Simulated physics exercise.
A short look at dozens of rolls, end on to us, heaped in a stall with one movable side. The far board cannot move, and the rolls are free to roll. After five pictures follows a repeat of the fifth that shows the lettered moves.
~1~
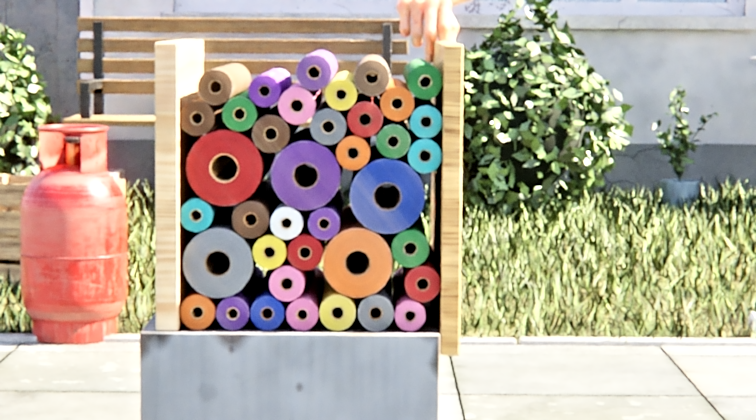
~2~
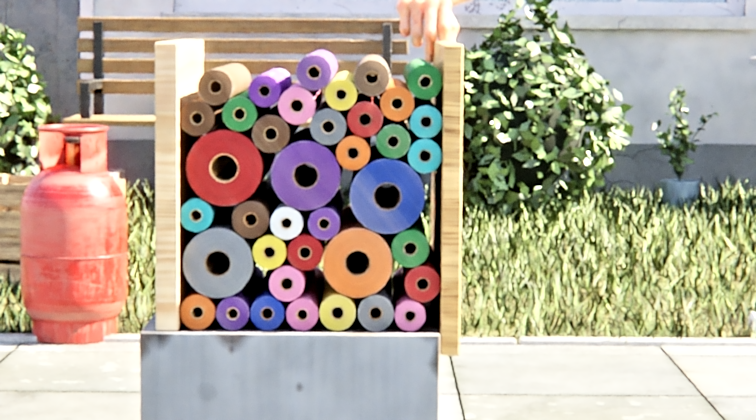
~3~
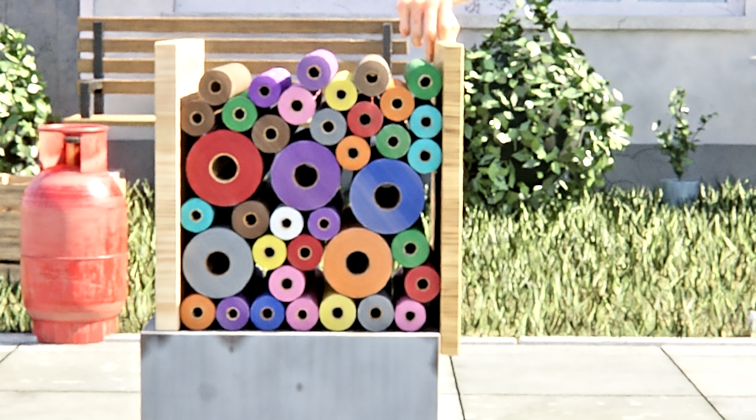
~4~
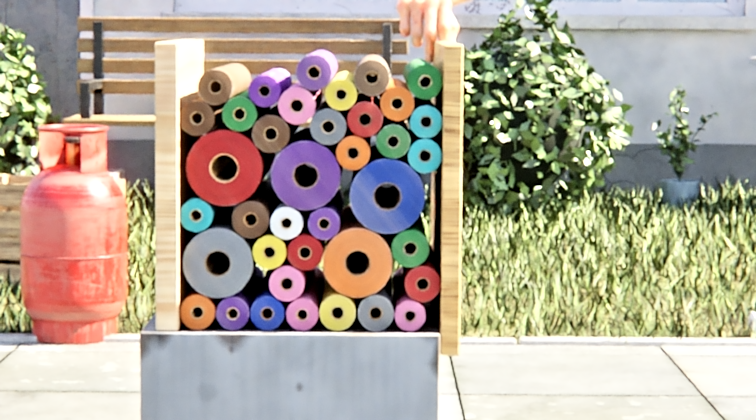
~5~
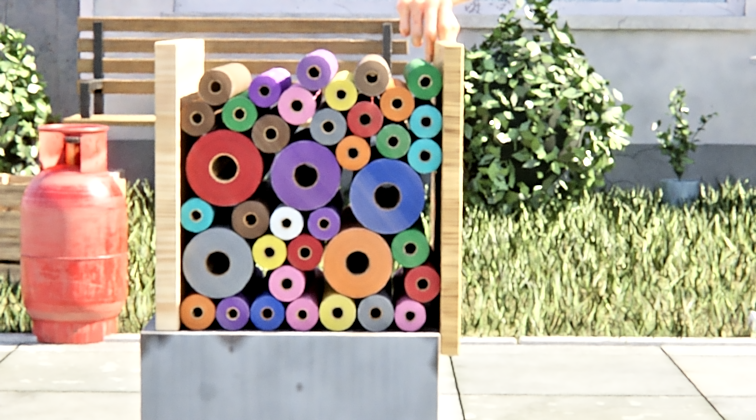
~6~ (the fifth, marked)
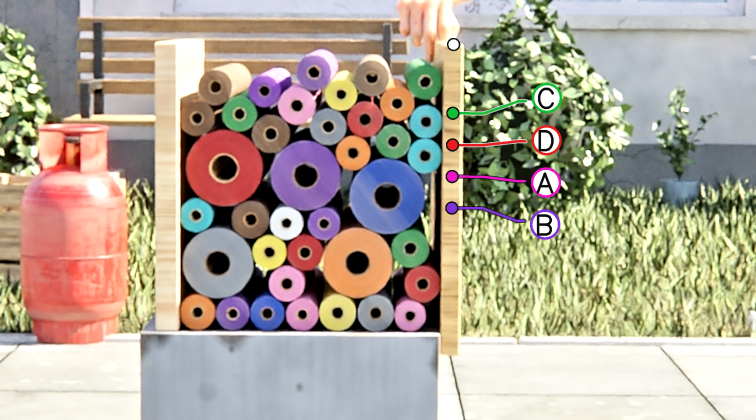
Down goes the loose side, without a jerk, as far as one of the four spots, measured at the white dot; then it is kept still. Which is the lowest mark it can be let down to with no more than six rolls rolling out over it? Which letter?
Lower it to A and no more.
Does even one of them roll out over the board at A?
At A: Yes.
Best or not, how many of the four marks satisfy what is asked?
Three of the four.
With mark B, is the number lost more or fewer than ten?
It loses fewer than ten.
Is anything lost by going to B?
At B: Yes.
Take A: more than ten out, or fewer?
At A, fewer than ten.
On the marked copy, A at (452, 177); B at (452, 208); C at (453, 113); D at (453, 145); the white dot at (454, 44).
Taking A. A third of the way, top of the board (443, 108).
Two thirds of the way, top of the board (442, 175).
When it is over, top of the board (442, 176), three out over the board.
As for the rest, B more than six out over the board; C none out over the board; D one out over the board.
